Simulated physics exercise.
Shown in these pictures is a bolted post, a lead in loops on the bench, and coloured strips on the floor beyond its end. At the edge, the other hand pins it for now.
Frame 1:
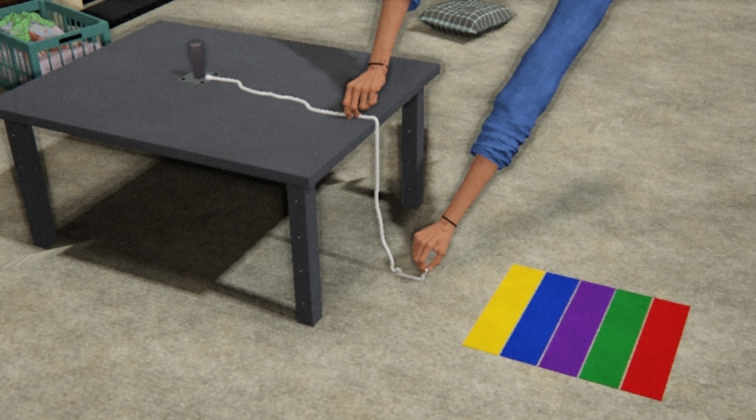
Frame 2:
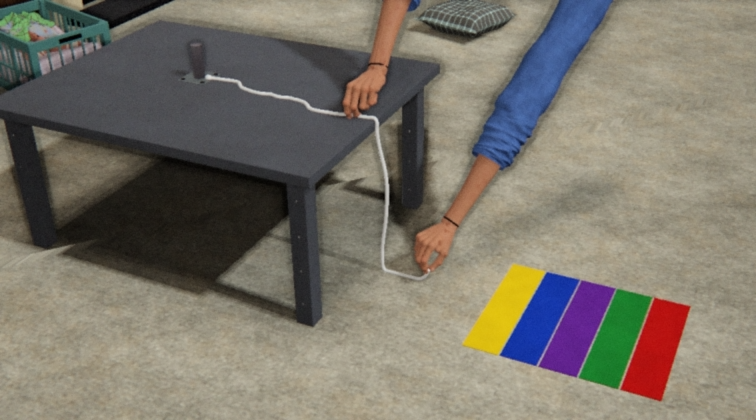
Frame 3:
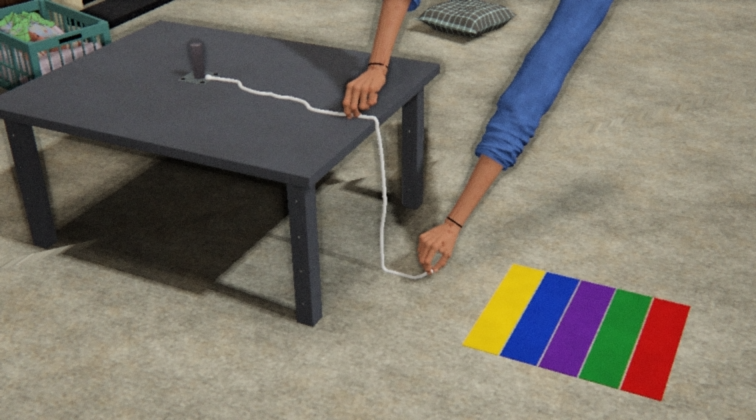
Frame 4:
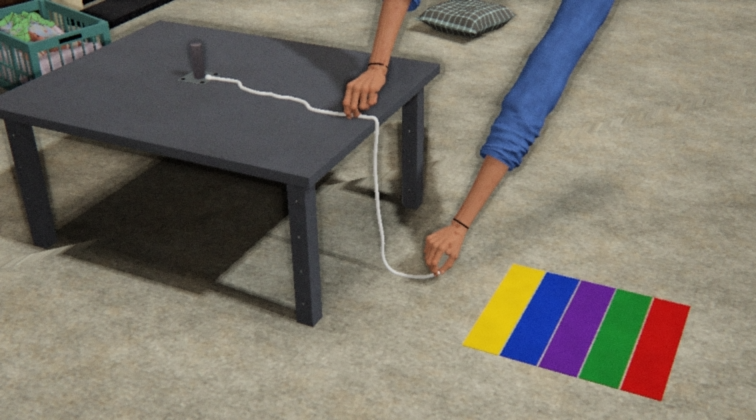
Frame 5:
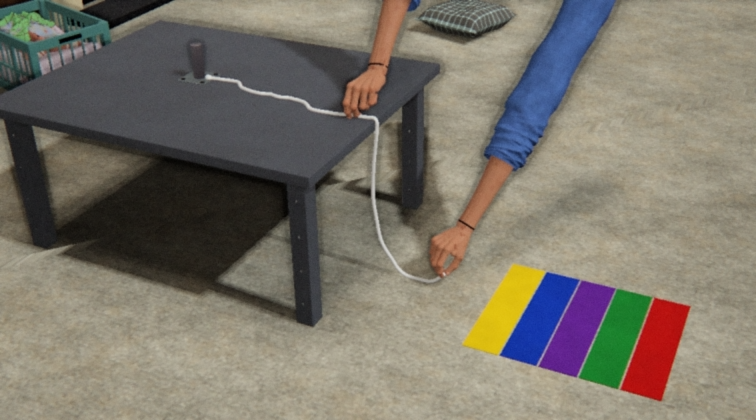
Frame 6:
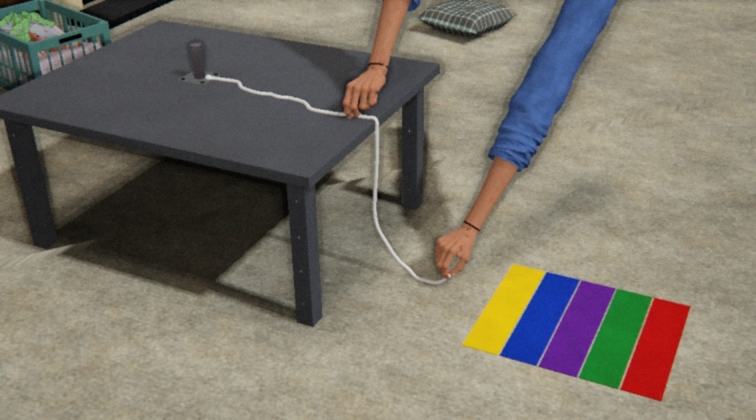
At a dark table, one hand pins a white cord while another slowly draws its end right.
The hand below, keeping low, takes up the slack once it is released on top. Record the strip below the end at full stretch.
Below the end: Blue.
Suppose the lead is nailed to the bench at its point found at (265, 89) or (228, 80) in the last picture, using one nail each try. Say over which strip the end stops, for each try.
Blue; blue.
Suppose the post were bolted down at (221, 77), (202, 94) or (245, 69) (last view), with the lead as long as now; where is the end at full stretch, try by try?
Going by the last picture, roughly (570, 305), (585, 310) and (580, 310).
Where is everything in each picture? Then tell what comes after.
The first picture shows end (426, 269); yellow (489, 334); blue (527, 344); purple (565, 354); green (605, 365); red (647, 377).
The second picture shows end (428, 270); lead through (234, 81) (278, 97) (328, 113) (378, 142) (387, 206) (383, 263).
The third picture shows end (432, 271).
The fourth picture shows end (439, 273); lead through (234, 81) (278, 97) (328, 113) (376, 142) (378, 205) (386, 264).
The fifth picture shows end (444, 274).
The sixth picture shows end (449, 275); lead through (234, 81) (278, 97) (328, 113) (377, 142) (375, 204) (400, 262).
Soon after, end near (493, 286); over yellow.
After that, end near (527, 295); over yellow.
At the stop, end near (547, 300); over blue. It gets as far as the blue strip.
